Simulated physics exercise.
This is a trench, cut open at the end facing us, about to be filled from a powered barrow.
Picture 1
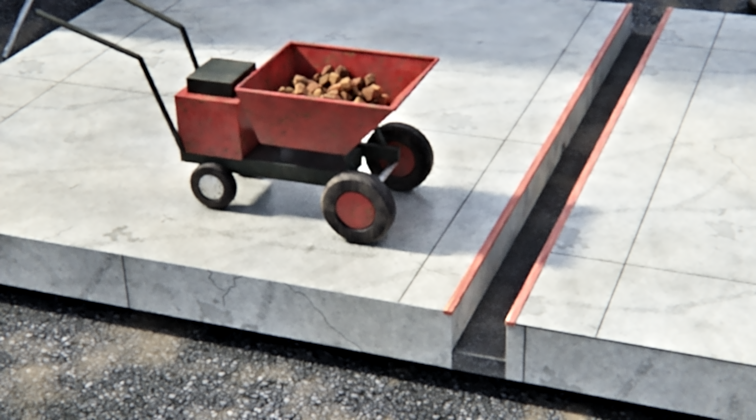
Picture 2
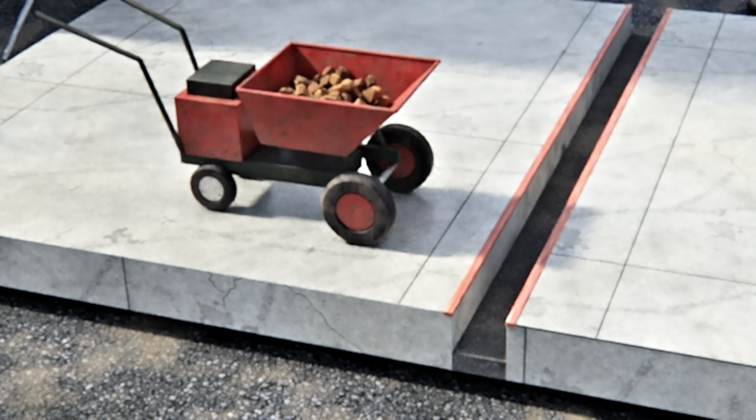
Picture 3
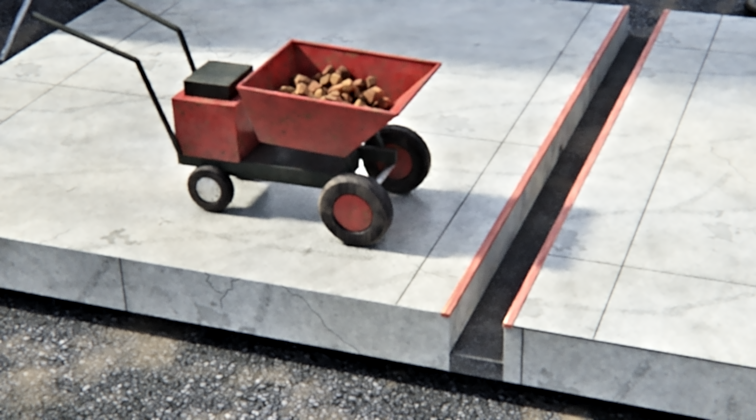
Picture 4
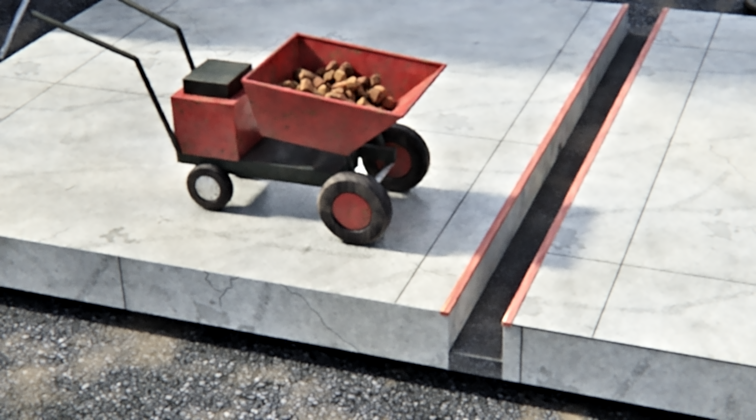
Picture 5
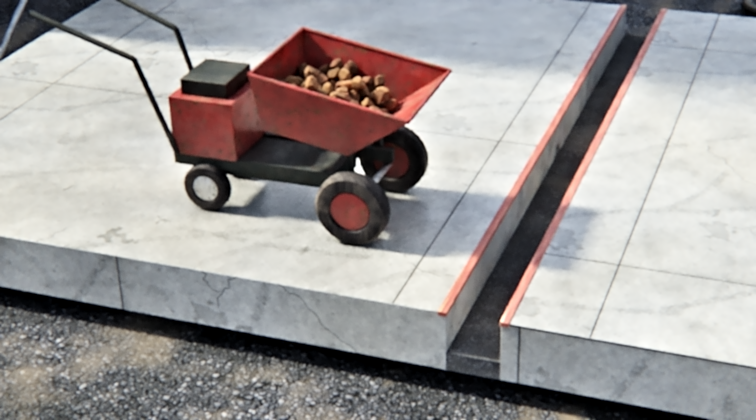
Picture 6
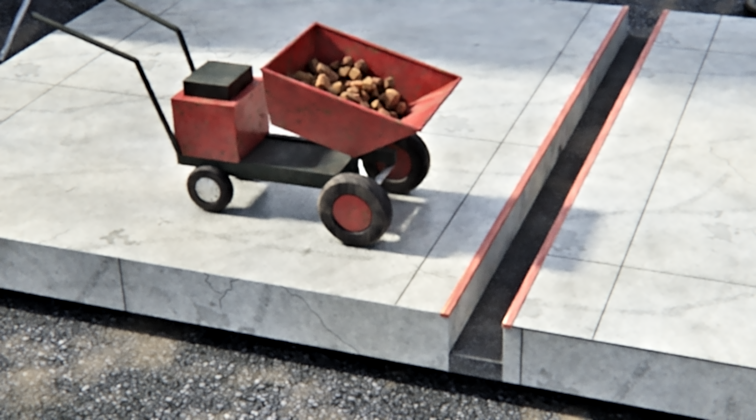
On a pale stone slab beside a narrow, red-edged trench, a small red barrow stood with a load of brown lumps, and its skip slowly tilted forward to the right while the wheels stayed put.
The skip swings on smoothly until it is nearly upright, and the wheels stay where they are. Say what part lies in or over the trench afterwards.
The trench takes the larger part.
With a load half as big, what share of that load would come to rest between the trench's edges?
Roughly 100 in a hundred.
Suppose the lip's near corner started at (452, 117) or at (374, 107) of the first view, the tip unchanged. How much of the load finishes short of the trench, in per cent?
Roughly 0 per cent, and 20 per cent.
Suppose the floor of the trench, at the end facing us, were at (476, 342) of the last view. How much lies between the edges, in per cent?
About 80 per cent.
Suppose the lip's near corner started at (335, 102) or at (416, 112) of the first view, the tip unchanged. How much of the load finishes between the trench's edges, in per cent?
Roughly 30 per cent, and 70 per cent.
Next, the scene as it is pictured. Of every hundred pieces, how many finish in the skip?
Close to 0 per cent.
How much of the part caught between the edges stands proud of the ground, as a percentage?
Some 5 per cent.
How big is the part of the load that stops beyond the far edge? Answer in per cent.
Roughly 0 in a hundred.
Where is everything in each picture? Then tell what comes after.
The first frame shows lip of the skip near (394, 110), level; top of the load near (334, 96), clay clods; first edge of the trench near (465, 282); far edge near (525, 292), the trench under half as wide as the skip, and about as deep as wide.
The second frame shows lip of the skip near (395, 112), level; top of the load near (311, 101).
The third frame shows lip of the skip near (397, 115), tipped barely; top of the load near (311, 101).
The fourth frame shows lip of the skip near (402, 117), tipped a little; top of the load near (324, 92).
The fifth frame shows lip of the skip near (408, 122), tipped a little; top of the load near (315, 89).
The sixth frame shows lip of the skip near (419, 130), tipped clearly; top of the load near (325, 87); first edge of the trench near (462, 284); far edge near (522, 294).
Shortly afterwards, skip tipped steeply; the whole lot in the skip.
Next, skip tipped right over; near two thirds in the skip; only a few short of the trench; near a third in or heaped over the trench; only a few beyond it.
Some moments later, skip tipped right over; only a few in the skip; only a few short of the trench; all but a few in or heaped over the trench; only a few beyond it.
In the end, skip tipped right over; only a few in the skip; only a few short of the trench; all but a few in or heaped over the trench; only a few beyond it.
